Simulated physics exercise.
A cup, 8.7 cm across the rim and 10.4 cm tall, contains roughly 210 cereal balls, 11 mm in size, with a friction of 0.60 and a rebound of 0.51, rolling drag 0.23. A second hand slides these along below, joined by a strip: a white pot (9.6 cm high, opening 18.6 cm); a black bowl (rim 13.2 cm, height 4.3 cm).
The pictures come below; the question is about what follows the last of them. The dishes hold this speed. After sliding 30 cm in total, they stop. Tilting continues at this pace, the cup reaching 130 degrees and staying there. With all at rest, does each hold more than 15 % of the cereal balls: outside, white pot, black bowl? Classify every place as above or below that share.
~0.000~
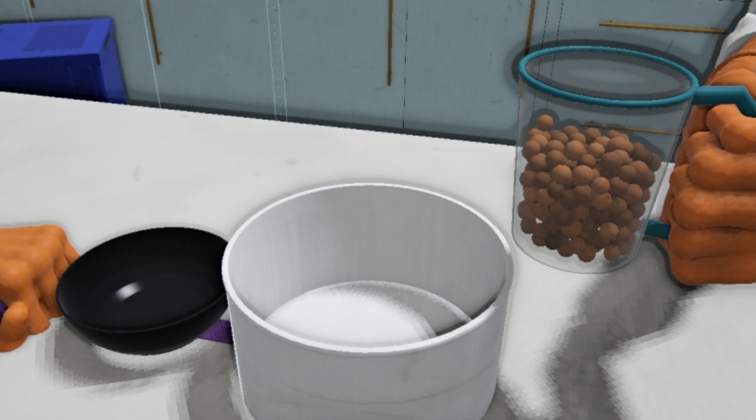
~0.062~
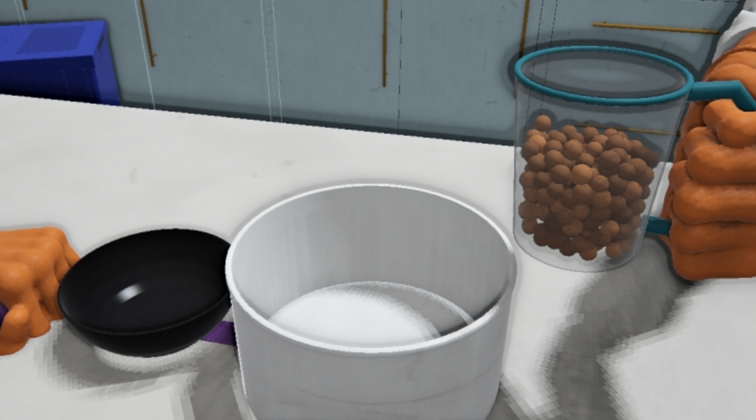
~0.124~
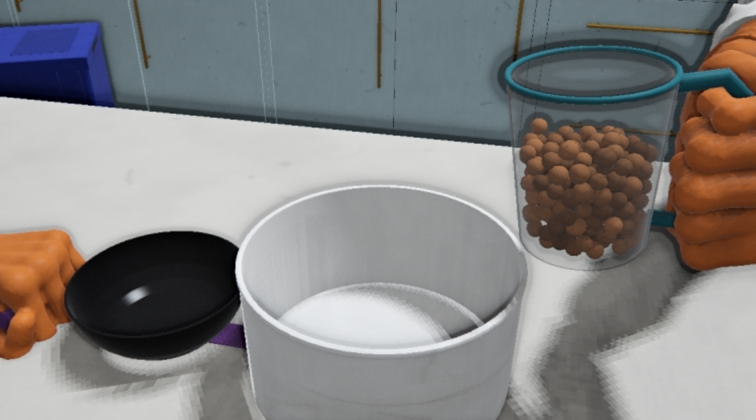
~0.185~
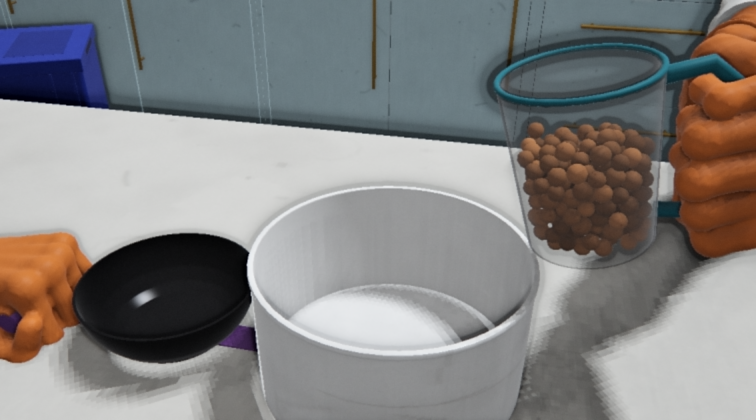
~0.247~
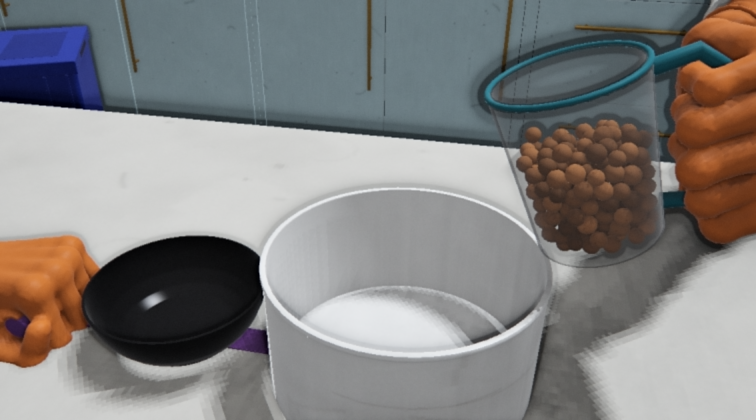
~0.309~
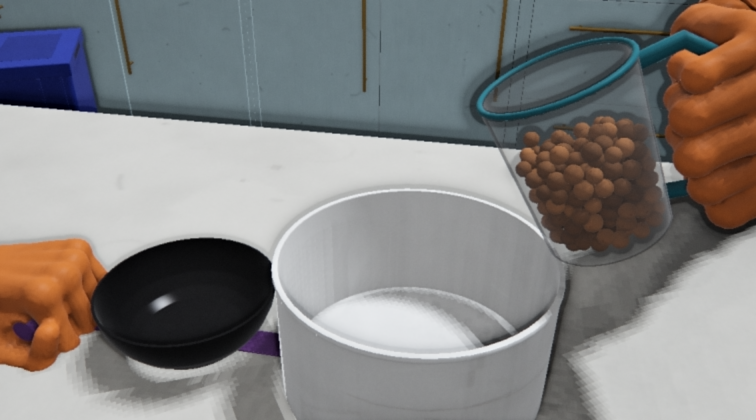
Result: Outside - below; white pot - above; black bowl - above.
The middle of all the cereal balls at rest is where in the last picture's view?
I'd point to somewhere close to (680, 391).
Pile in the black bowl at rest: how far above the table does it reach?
Roughly 2.5 cm.
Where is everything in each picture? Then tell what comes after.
Cup at (594, 132); tilt 0 degrees; dishes slid 0.0 cm; lip at (522, 67); top of the load at (555, 138); white pot at (368, 251); black bowl at (151, 273), in the first frame.
Cup at (591, 131); tilt 2 degrees; dishes slid 0.3 cm; lip at (518, 69); top of the load at (533, 137), in the second frame.
Cup at (587, 130); tilt 7 degrees; dishes slid 1.0 cm; low side left; lip at (508, 75); top of the load at (617, 136), in the third frame.
Cup at (582, 130); tilt 13 degrees; dishes slid 1.8 cm; low side left; lip at (497, 84); top of the load at (563, 136), in the fourth frame.
Cup at (577, 130); tilt 20 degrees; dishes slid 2.6 cm; low side left; lip at (488, 94); top of the load at (626, 133), in the fifth frame.
Cup at (573, 130); tilt 26 degrees; dishes slid 3.5 cm; low side left; lip at (480, 105); top of the load at (582, 131); white pot at (417, 257); black bowl at (187, 286). It turns about 105 degrees a second, in the sixth frame.
Then, at 1.03 s, tilt 102 degrees; cup 100 %; middle of all pieces on or above the table near (597, 173).
Then, at 1.62 s, tilt 130 degrees; black bowl 35 %, outside 5 %, white pot 55 %; middle of all pieces on or above the table near (520, 358).
After 2.17 s, tilt 130 degrees; black bowl 35 %, outside 5 %, white pot 55 %; middle of all pieces on or above the table near (614, 378).
Then, at 2.70 s, tilt 130 degrees; black bowl 35 %, outside 5 %, white pot 55 %; middle of all pieces on or above the table near (638, 381).
At rest (2.9 s), black bowl 35 %, cup 0 %, outside 5 %, white pot 55 %.
